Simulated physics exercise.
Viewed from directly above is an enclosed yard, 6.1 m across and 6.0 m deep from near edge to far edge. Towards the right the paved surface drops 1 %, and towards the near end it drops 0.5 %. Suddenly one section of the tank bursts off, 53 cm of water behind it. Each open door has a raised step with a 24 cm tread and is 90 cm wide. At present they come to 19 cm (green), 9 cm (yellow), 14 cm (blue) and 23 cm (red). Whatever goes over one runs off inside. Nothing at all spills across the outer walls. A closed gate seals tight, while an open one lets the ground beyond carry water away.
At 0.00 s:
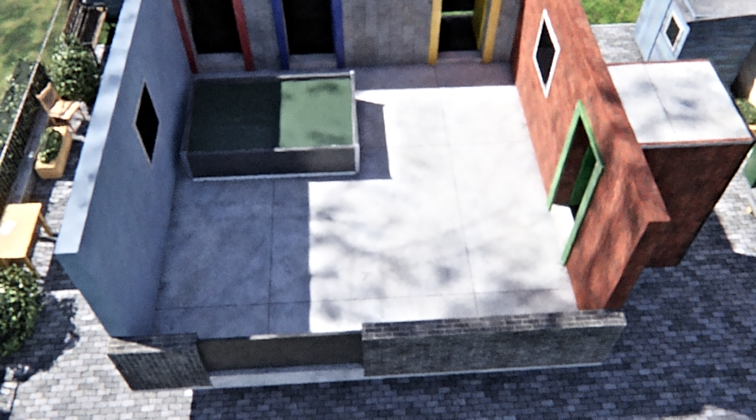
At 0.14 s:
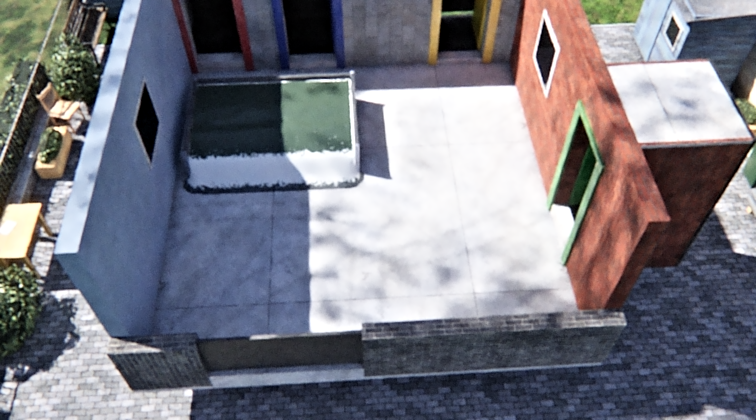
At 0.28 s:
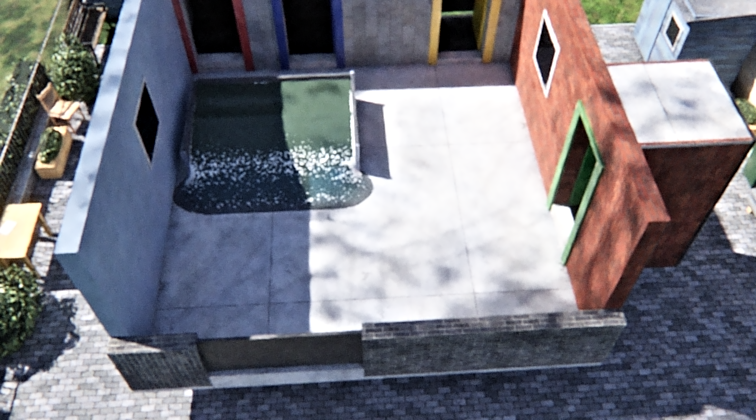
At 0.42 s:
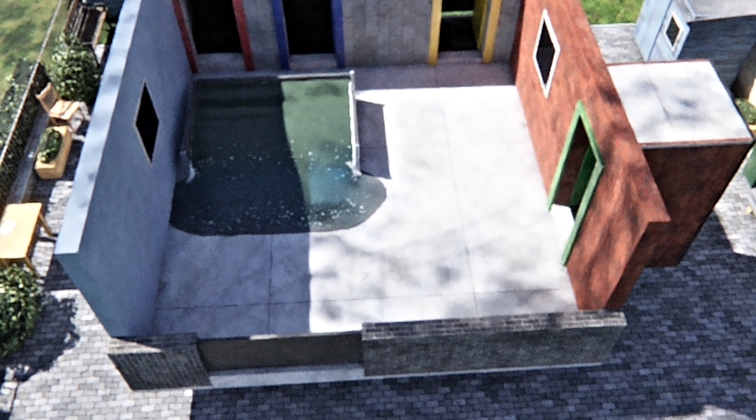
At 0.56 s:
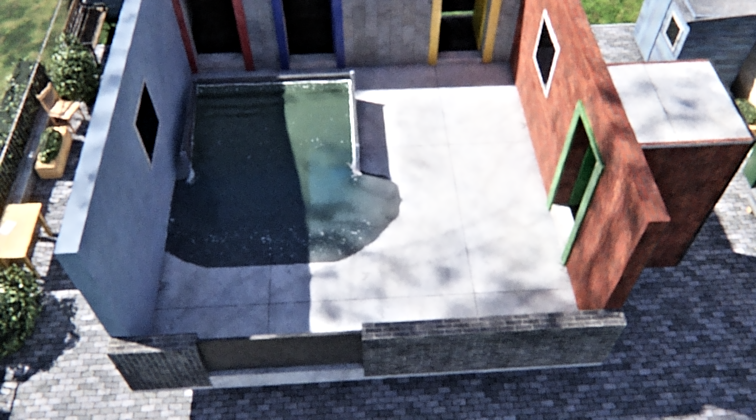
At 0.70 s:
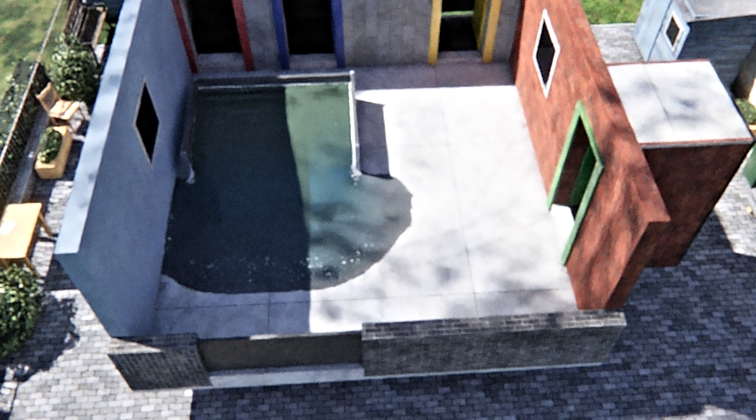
Dark green water bursts from the near side of a tank in the back left corner of a walled, paved yard, seen from high above by a still camera. A blue-grey wall stands at left, a red-brown wall with a green doorway at right, and red, blue and yellow doorways behind. The water pours out foaming, then smooths and spreads nearer and rightward in a rounded pool.
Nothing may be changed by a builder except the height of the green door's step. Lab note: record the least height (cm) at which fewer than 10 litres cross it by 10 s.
Least height: 15 cm.
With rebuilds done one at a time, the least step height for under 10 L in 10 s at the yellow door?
Roughly 13.5 cm at yellow.
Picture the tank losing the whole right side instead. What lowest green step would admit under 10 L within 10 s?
Estimate: Near 13.0 cm.
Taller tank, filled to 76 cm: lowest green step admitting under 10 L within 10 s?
Step height: Approx. 22 cm.
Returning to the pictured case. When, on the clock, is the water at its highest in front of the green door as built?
It peaks around 5.5 s.
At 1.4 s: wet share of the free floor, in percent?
Near 40 per cent of the open floor.
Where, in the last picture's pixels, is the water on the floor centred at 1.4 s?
Centre estimate: (276, 197) px, approximately.
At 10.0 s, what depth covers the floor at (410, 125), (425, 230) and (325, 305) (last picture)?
Roughly 5, 8 and 5 centimetres.
After 1.4 s water covers 40 % of the floor, deepest (32 cm) near (267, 357); it has not reached the green door.
After 3.0 s water covers 50 % of the floor, deepest (28 cm) near (148, 364); it has not reached the green door.
After 10.0 s water covers 100 % of the floor, deepest (14 cm) near (513, 101); 10 cm at the green door, 0 litres in over its 19 cm step.
At the green door as built, the water arrived by 3.4 s and peaked near 19 cm at 5.4 s.
Run again over the same 10 s with other heights there, 31 litres in over 12.5 cm, 3 litres over 16.5 cm. The limit of 10 litres is kept from about 15 cm up.
